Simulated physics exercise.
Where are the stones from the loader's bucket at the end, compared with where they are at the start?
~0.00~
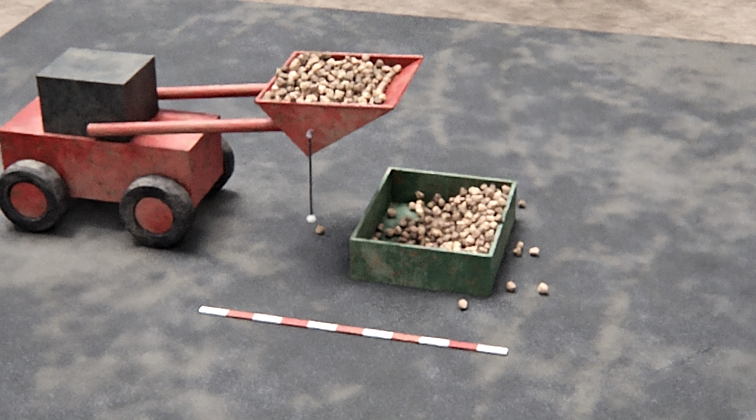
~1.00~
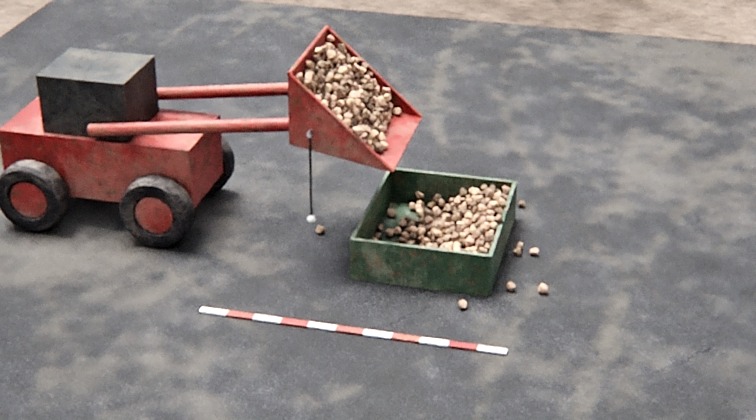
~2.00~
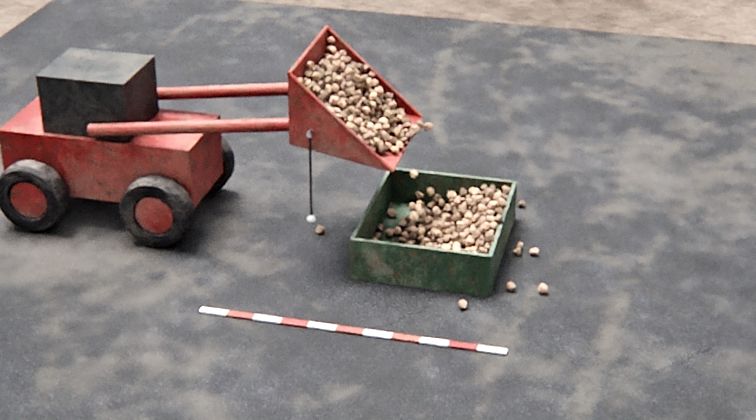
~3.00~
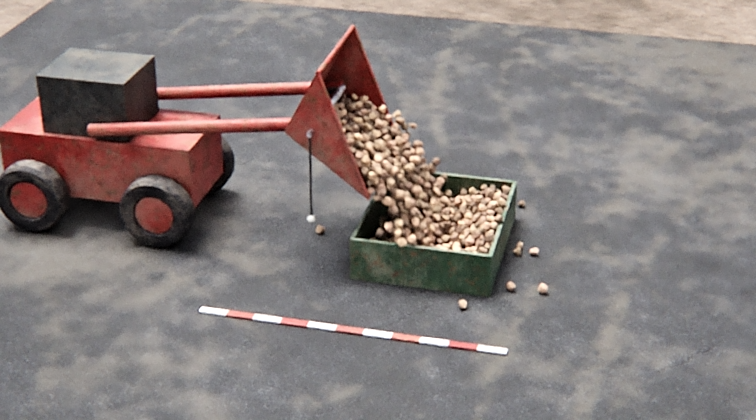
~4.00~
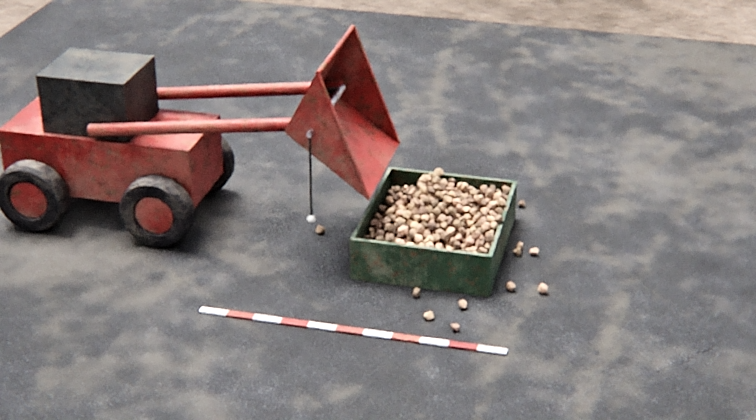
At the start they are heaped in the raised red bucket, and at the end they lie lower and further to the right, nearly all in the green bin with a few on the ground in front of it.
